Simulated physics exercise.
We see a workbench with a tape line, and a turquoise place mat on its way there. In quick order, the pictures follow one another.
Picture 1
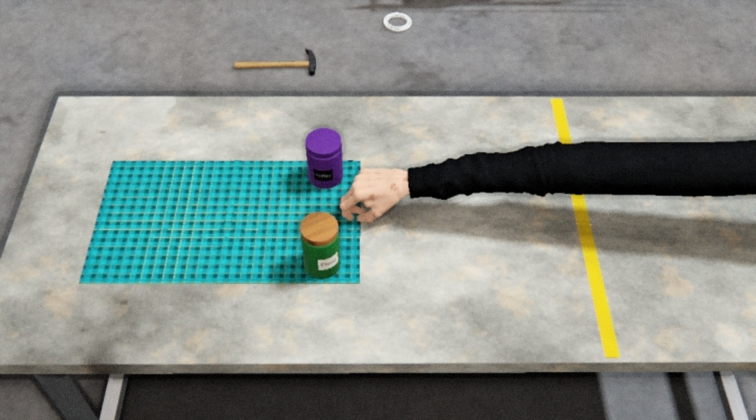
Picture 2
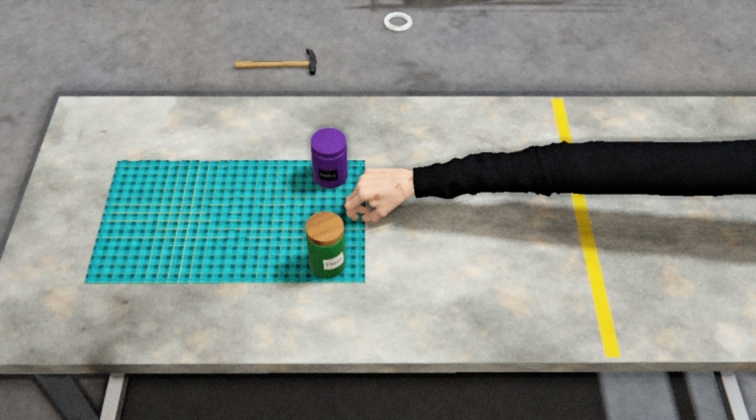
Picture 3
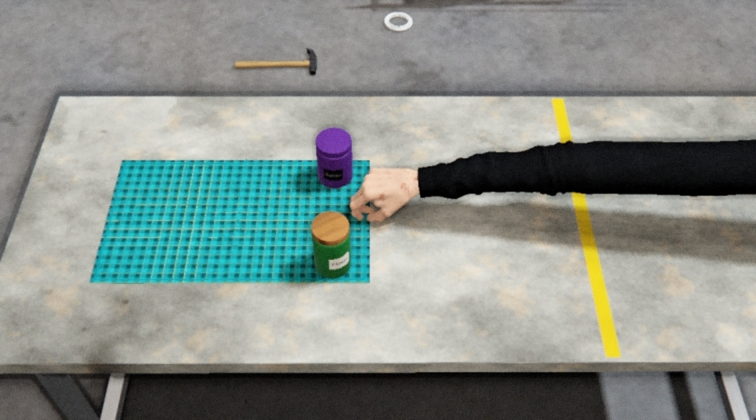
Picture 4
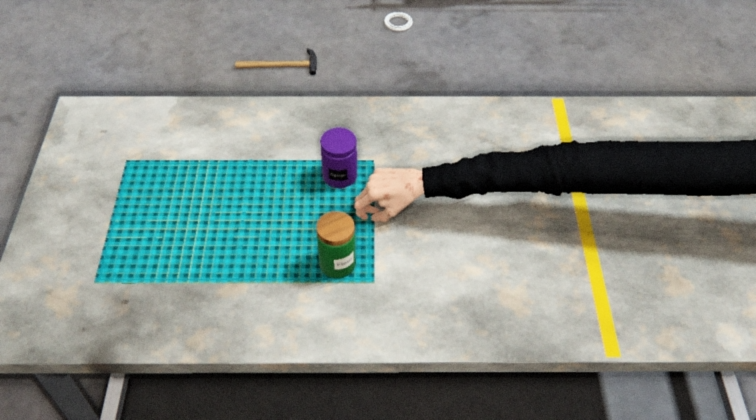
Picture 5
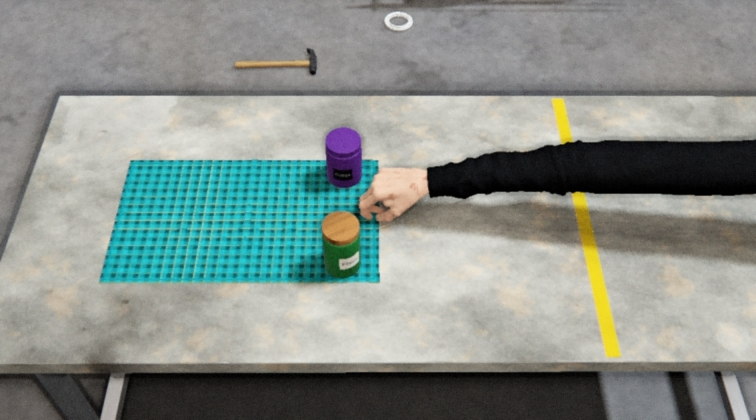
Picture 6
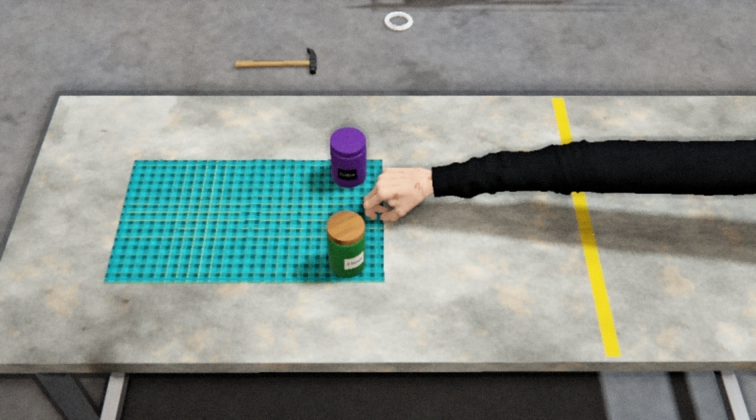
A hand in a black sleeve slowly drew a turquoise place mat a short way right across a workbench, toward a yellow tape line, and the purple and green jars moved along with it.
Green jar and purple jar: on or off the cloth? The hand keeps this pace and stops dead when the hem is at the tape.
Green jar on, purple jar on.
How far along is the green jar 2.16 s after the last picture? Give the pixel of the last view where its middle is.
It is roughly at (560, 245).
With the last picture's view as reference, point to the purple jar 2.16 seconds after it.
By then you'd find it at (545, 158) in the last view.
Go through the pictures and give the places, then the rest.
In the first frame, place mat end (359, 283); green jar (319, 226); purple jar (323, 141); tape (608, 334).
In the second frame, place mat end (364, 283), far hem (84, 284); purple jar (329, 140).
In the third frame, place mat end (370, 283); green jar (330, 226).
In the fourth frame, place mat end (374, 283), far hem (94, 283); purple jar (338, 140).
In the fifth frame, place mat end (379, 283); green jar (340, 226).
In the sixth frame, place mat end (384, 282), far hem (104, 283); green jar (346, 225); purple jar (348, 140); tape (609, 333).
Then, 2.16 s after the last picture, hem at the tape; green jar on the cloth near (560, 245); purple jar on the cloth near (545, 158).
Then, 2.27 s after the last picture, hem at the tape; green jar on the cloth near (567, 245); purple jar on the cloth near (552, 158).
At rest, hem at the tape; green jar on the cloth near (567, 245); purple jar on the cloth near (552, 158). The green jar stays on the cloth and the purple jar remains aboard.
